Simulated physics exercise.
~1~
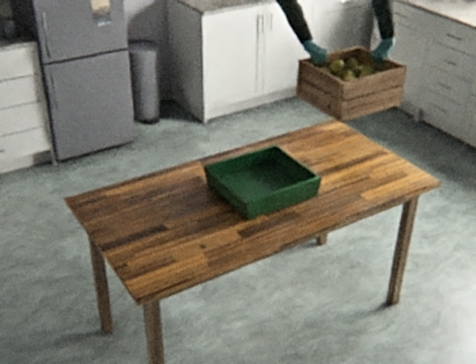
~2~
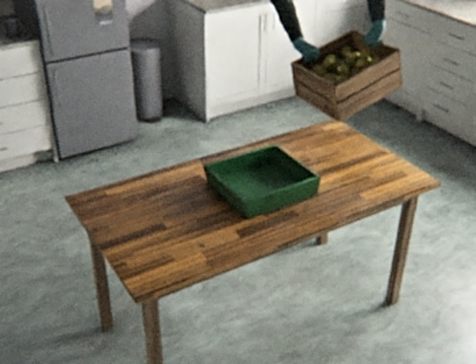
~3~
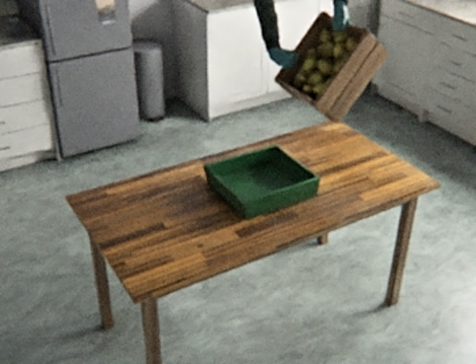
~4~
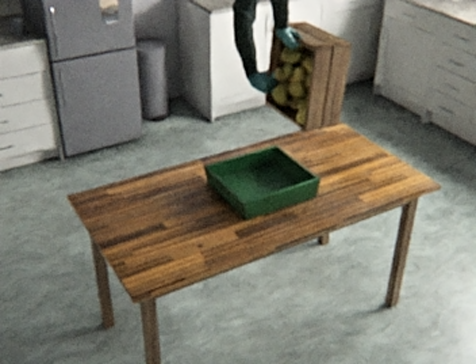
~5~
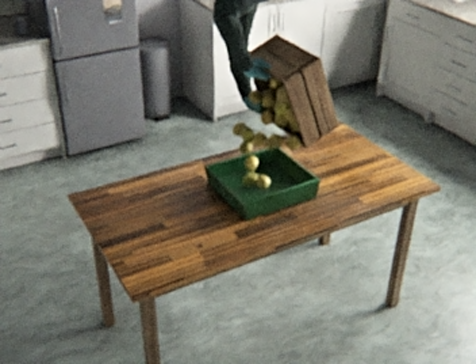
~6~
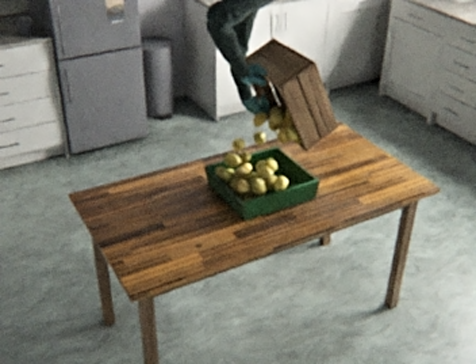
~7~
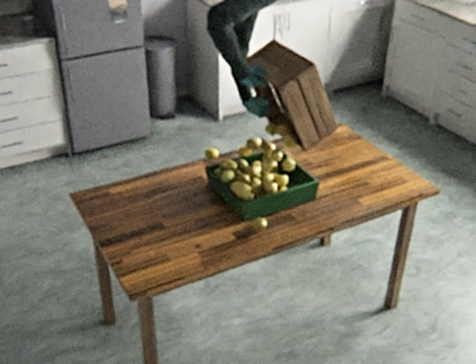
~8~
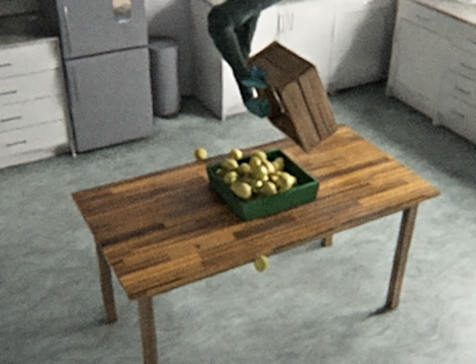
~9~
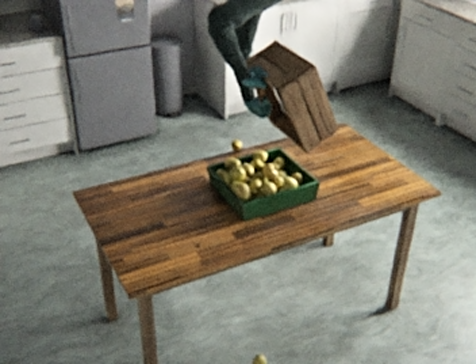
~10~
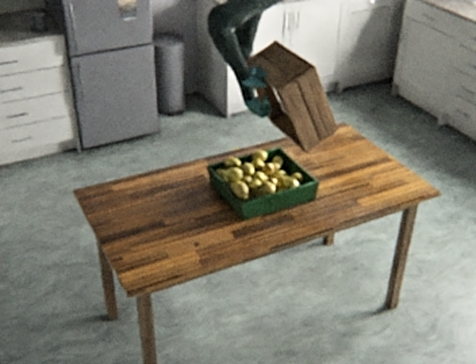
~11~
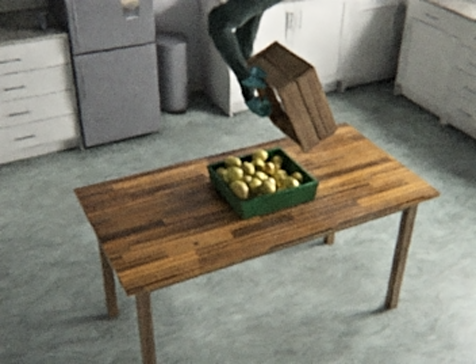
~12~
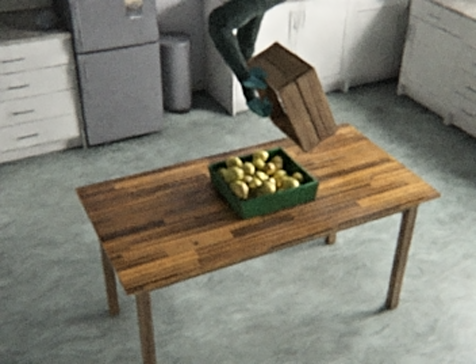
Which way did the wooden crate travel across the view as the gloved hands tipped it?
The crate moved to the left as it was tipped, ending up closer to the green box.
